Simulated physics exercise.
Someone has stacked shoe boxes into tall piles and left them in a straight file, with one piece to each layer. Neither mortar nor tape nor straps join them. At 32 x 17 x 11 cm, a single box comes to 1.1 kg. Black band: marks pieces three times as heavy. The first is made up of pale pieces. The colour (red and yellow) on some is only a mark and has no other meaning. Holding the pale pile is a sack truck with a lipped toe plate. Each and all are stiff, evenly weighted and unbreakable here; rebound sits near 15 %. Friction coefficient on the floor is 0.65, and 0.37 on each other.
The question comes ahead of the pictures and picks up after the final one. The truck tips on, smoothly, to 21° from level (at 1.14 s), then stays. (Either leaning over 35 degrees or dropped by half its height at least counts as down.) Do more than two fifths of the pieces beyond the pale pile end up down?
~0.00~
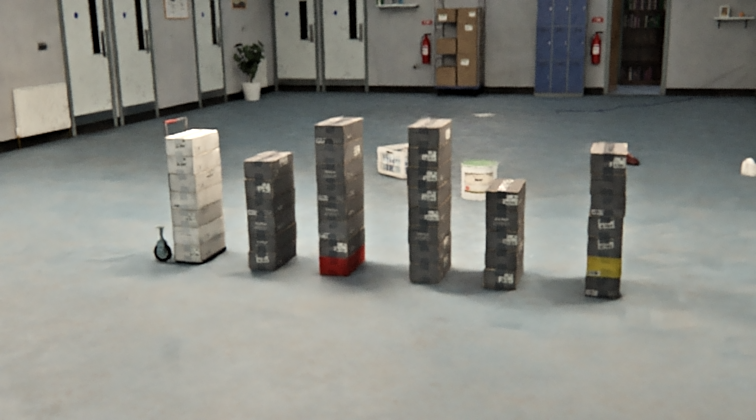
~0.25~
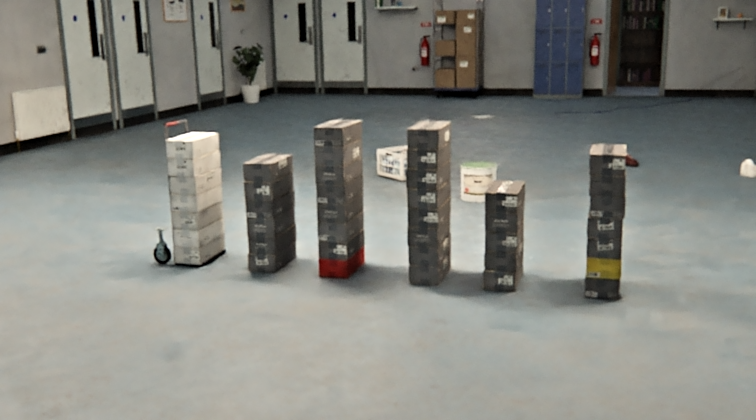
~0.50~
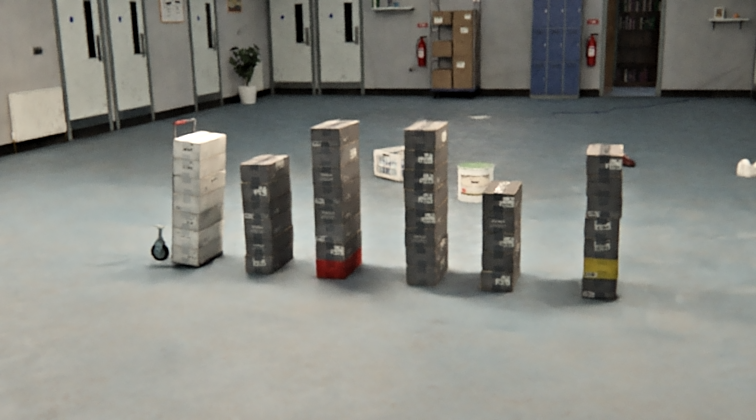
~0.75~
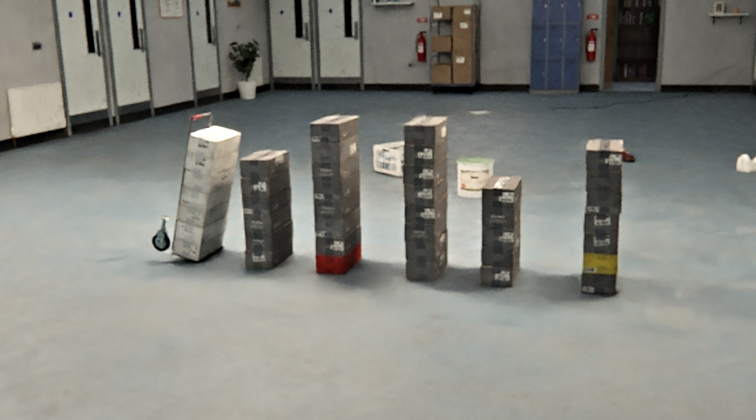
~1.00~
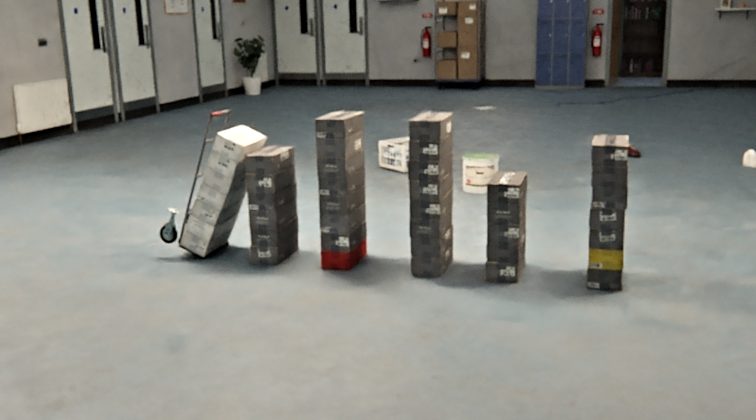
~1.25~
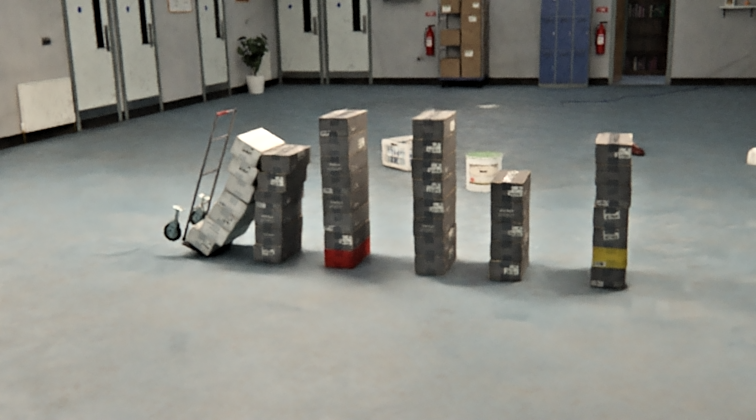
Yes: The fraction that goes down overshoots two fifths.
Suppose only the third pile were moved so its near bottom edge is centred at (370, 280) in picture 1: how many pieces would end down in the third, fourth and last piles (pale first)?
Pile tally - third: 0, fourth: 0, last: 0.
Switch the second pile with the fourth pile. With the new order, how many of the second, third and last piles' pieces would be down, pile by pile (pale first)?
Down tally in the new order: Second = 8, third = 8, last = 6.
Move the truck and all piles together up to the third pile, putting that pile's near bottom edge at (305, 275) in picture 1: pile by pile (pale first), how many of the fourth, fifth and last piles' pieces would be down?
Fourth 7, fifth 4, last 7.
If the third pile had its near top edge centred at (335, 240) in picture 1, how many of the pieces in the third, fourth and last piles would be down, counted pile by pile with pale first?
You'd get third 1, fourth 0 and last 0.
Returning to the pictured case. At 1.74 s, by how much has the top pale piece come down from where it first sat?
25 cm lower.
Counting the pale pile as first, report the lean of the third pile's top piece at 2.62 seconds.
About 10°.
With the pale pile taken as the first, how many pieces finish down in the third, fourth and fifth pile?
For the third pile 6, for the fourth pile 7, for the fifth pile 4.
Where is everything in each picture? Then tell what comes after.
In the first picture (we follow the side turned to the camera), truck frame 0° forward; red box (333, 267); yellow box (604, 268); no other piece has moved.
In the second picture, truck frame 1° forward; red box (333, 269).
In the third picture, truck frame 6° forward, top of the pale pile leaning 6°; yellow box (601, 269); no other piece has moved.
In the fourth picture, truck frame (188, 146) 14° forward, top of the pale pile leaning 14°; red box (330, 265); no other piece has moved.
In the fifth picture, truck frame (205, 142) 20° forward, top of the pale pile leaning 24°; yellow box (606, 260); no other piece has moved.
In the sixth picture, truck frame (210, 141) 21° forward, top of the pale pile leaning 29°; yellow box (609, 258); red box (339, 259); 4 stirred so far.
Around 1.74 s, 7 of the pale pile down; none of the 34 other boxes down, 13 disturbed.
Around 2.62 s, 7 of the pale pile down; 12 of the 34 other boxes down.
Around 3.74 s, 7 of the pale pile down; 25 of the 34 other boxes down; yellow box tipped 31°.
Finally (4.8 s), 7 of the pale pile down; 28 of the 34 other boxes down; yellow box on its side; red box unmoved. That is 82 per cent. Seen by the last camera, middles, yellow box near (650, 265), red box near (348, 251).
